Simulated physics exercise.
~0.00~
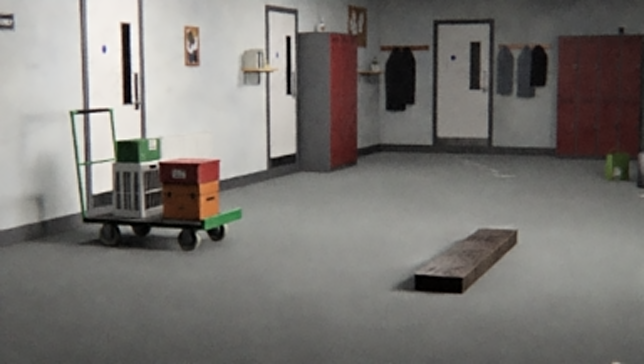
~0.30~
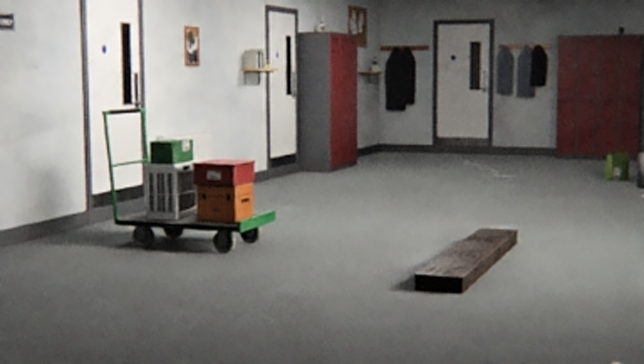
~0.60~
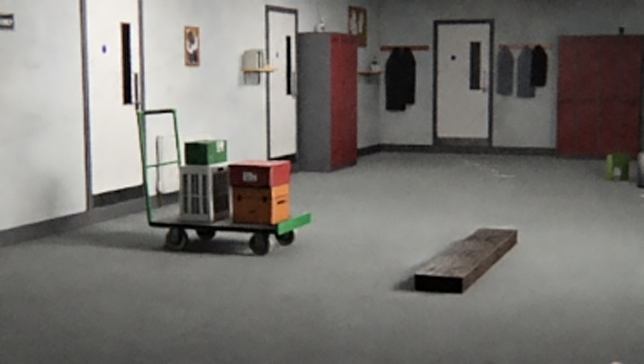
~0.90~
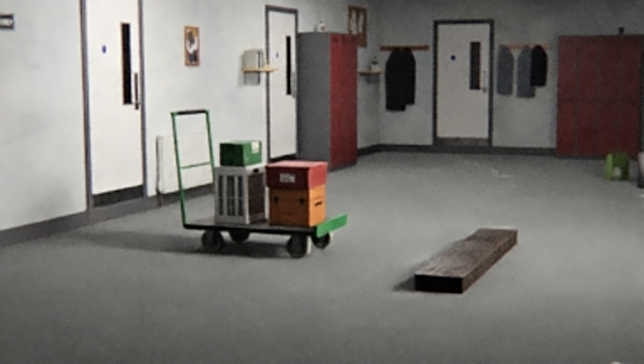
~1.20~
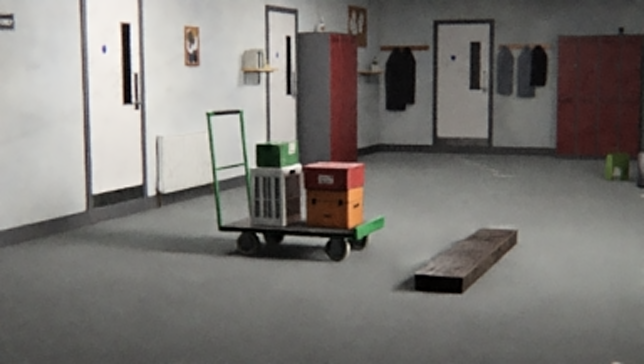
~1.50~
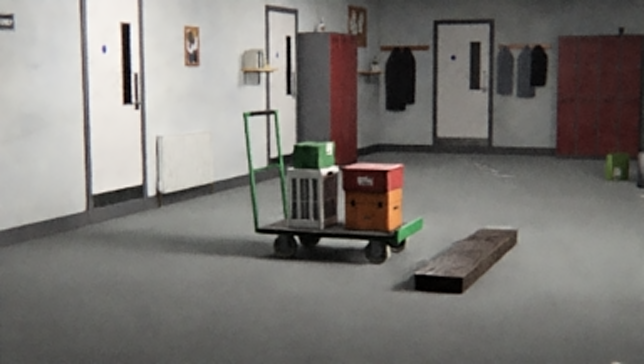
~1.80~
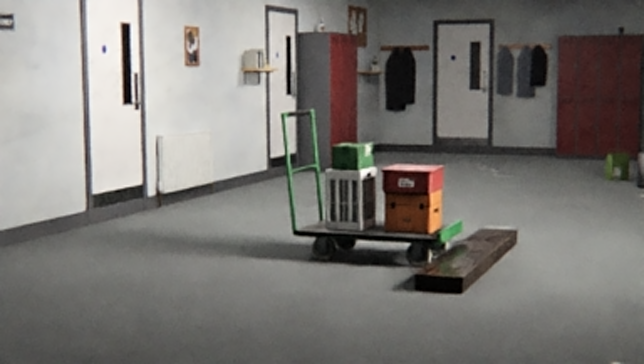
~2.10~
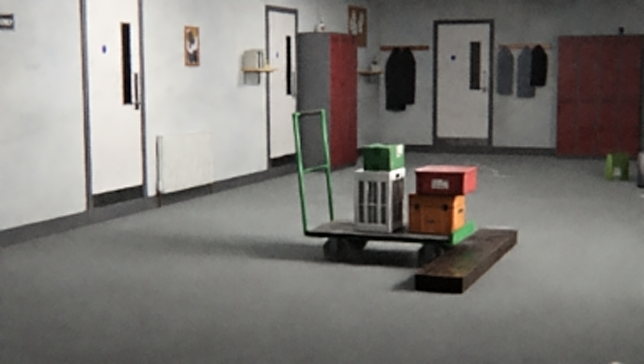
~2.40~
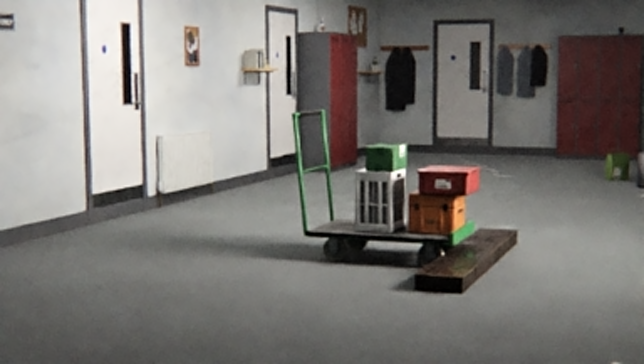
In a grey-floored hallway with doors and red lockers, a green trolley carrying four boxes and crates rolled right until it stopped abruptly at a dark beam, and the orange box and the red one on top slid slightly forward, everything staying aboard.
